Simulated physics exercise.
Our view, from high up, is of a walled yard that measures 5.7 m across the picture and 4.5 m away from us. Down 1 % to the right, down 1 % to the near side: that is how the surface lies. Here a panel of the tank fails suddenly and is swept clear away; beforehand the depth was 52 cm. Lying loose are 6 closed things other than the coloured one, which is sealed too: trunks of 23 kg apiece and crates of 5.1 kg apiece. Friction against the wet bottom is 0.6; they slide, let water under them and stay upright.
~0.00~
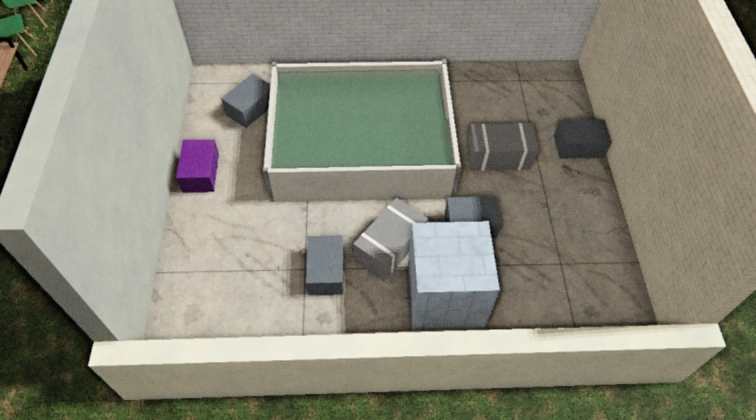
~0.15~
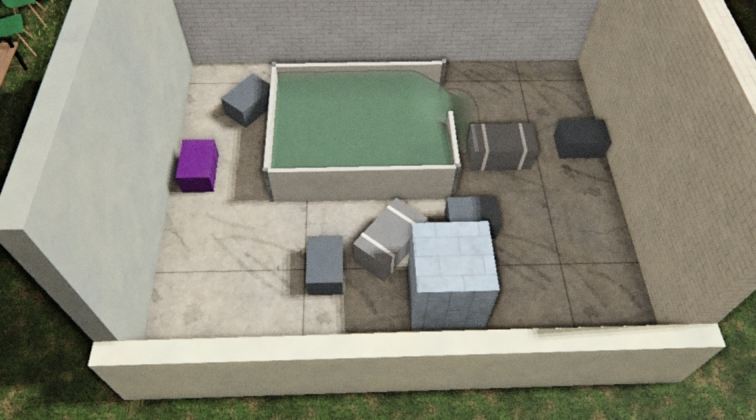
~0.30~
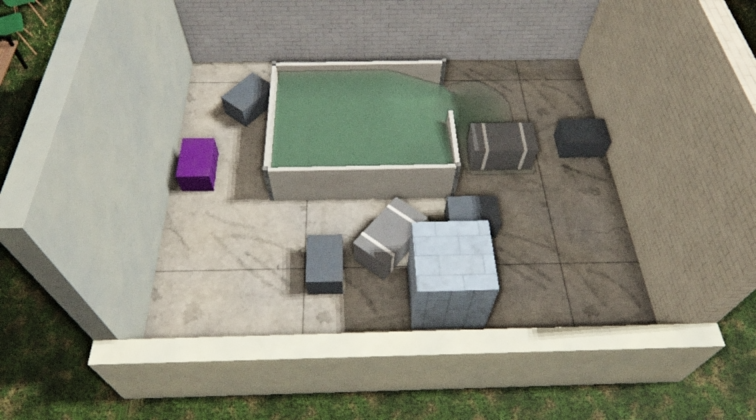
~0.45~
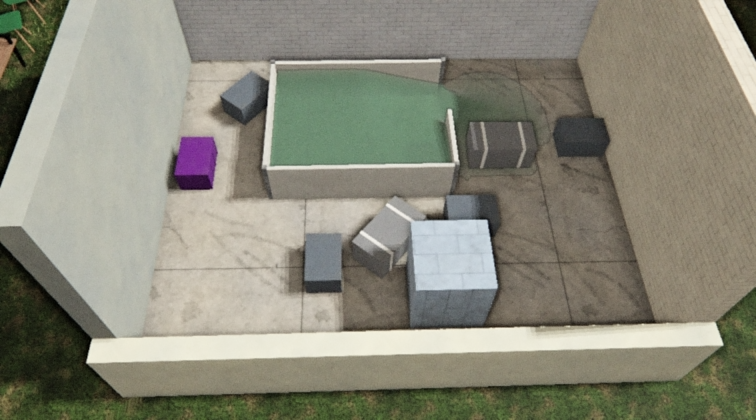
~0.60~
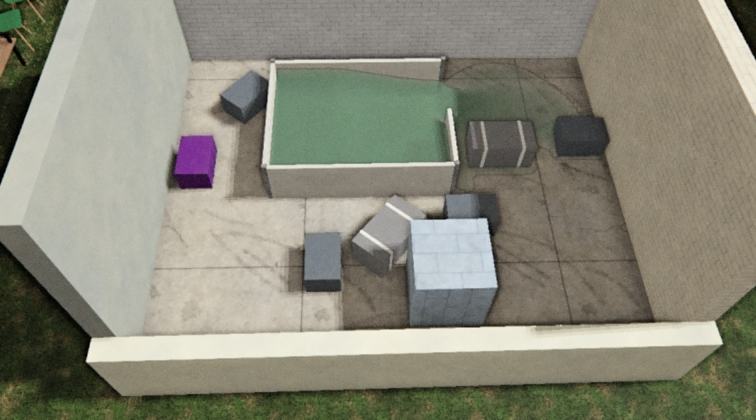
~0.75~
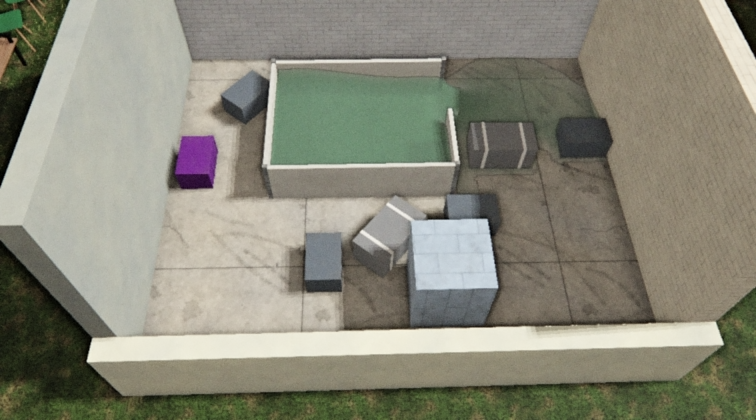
A walled yard with a paved floor, grass outside its walls, is seen from high above by a camera that stays almost still. A pale-rimmed tank of green water stands toward the back, with a purple crate to its left, grey and dark boxes around it, and a pale blue tiled block at the near side. Part of the tank's right side disappears, and water pours out through the gap and spreads thinly across the back right paving, while the boxes stay in place.
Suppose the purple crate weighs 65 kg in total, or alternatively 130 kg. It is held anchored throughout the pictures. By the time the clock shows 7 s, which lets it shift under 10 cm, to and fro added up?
The small load gets by.
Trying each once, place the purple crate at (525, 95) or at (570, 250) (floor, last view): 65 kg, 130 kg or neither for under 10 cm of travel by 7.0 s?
In that order: Just the heavier works; the lighter suffices.
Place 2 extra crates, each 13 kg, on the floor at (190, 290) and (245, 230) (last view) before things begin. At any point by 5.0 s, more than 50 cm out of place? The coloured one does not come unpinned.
Below the mark, below the mark.
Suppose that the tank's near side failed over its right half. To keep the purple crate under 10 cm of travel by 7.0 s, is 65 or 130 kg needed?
Under that change, the first option suffices.
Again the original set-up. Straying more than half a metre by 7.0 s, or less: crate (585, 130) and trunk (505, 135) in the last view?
In that order: More, less.
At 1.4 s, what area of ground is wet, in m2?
I'd put it close to 8.0 m2.
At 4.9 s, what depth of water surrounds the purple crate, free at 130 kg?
Roughly 0 cm.
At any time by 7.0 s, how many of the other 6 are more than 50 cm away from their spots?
It adds up to 1.
After 1.4 s the purple crate would be 0 cm from its start with 65 kg and 0 cm from its start with 130 kg; 0 cm of water round it then.
After 3.1 s the purple crate would be 0 cm from its start with 65 kg and 0 cm from its start with 130 kg; 0 cm of water round it then.
After 4.9 s the purple crate would be 0 cm from its start with 65 kg and 0 cm from its start with 130 kg; 0 cm of water round it then.
After 7.0 s the purple crate would be 0 cm from its start with 65 kg and 0 cm from its start with 130 kg; 3 cm of water round it then.
